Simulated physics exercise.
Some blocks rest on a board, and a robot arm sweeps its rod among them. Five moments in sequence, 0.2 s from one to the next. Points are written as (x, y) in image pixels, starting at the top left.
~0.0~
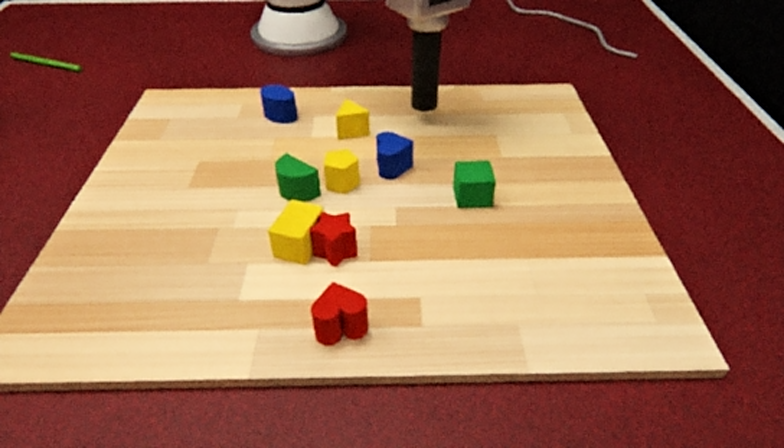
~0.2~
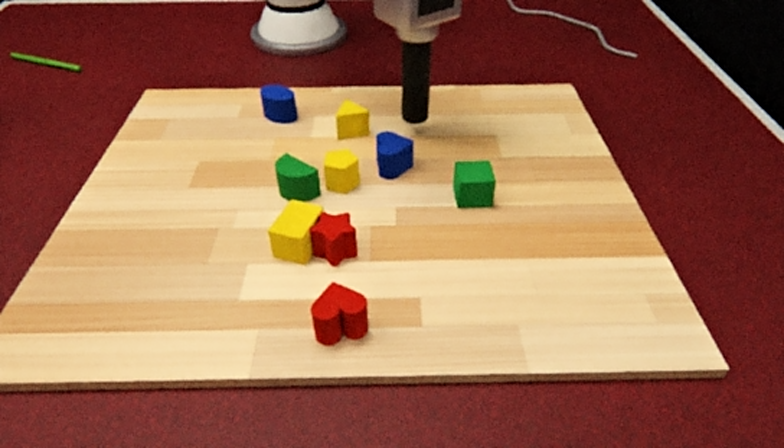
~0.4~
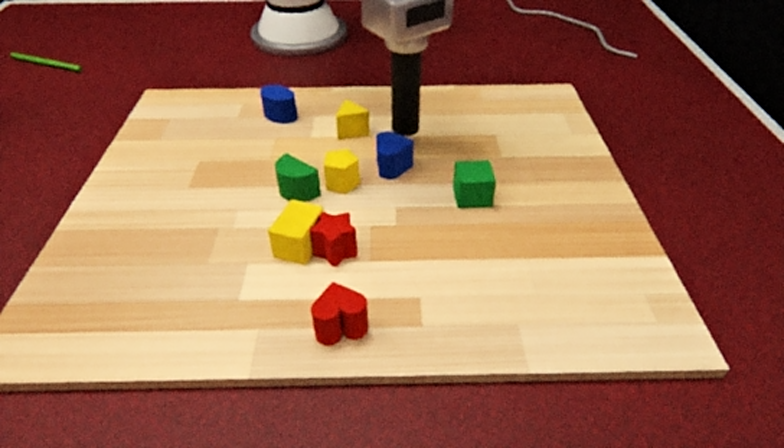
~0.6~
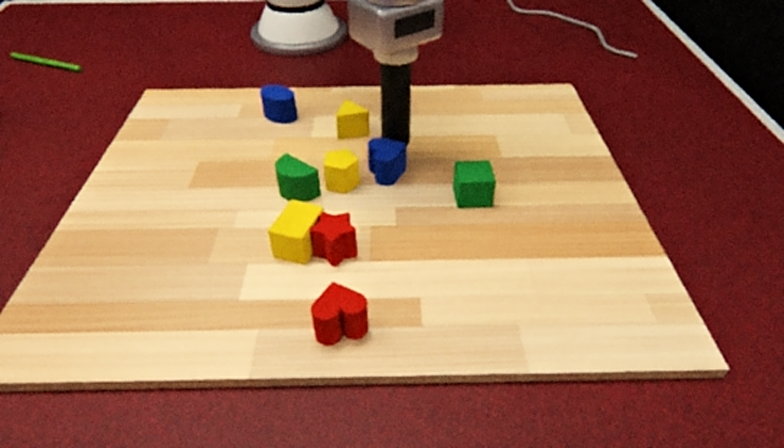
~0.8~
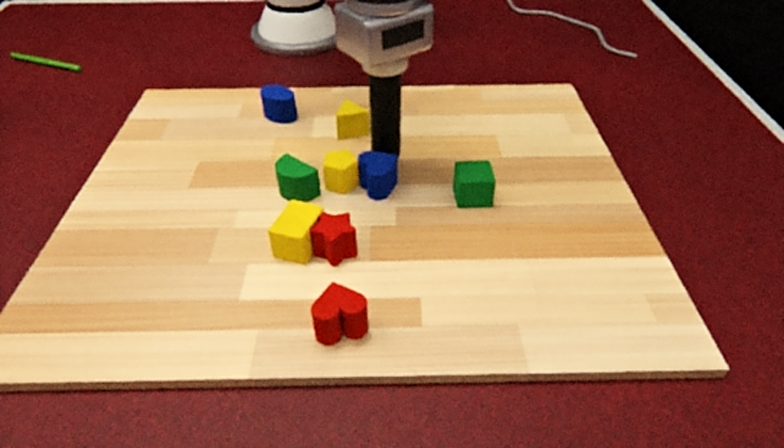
The clip shows colored blocks on a wooden board as a robot arm moves its dark rod toward the viewer and slightly left, reaching the blue heart block and nudging it a short way closer to the small yellow block.
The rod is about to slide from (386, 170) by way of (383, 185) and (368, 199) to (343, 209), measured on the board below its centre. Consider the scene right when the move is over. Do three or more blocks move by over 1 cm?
That would be a no.
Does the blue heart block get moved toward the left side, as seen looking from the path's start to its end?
Short answer: Yes.
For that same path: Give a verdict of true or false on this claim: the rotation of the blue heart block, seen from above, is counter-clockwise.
Answer: True.
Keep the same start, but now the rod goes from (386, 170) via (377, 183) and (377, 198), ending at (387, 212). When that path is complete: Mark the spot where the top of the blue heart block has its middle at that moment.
Located at (370, 206).
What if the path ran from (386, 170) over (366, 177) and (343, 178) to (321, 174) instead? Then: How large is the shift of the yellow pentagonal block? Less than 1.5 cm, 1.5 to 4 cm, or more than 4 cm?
Shift of 1.5 to 4 cm.
The first path, step by step. Halfway along, rod (376, 177); yellow pentagonal block (339, 160), turned 20° clockwise; blue heart block (366, 187).
At the end, rod (342, 192); green half-round block unmoved; red star (333, 227); yellow pentagonal block (339, 160), turned 20° clockwise; blue heart block (350, 203), turned 40° anticlockwise.
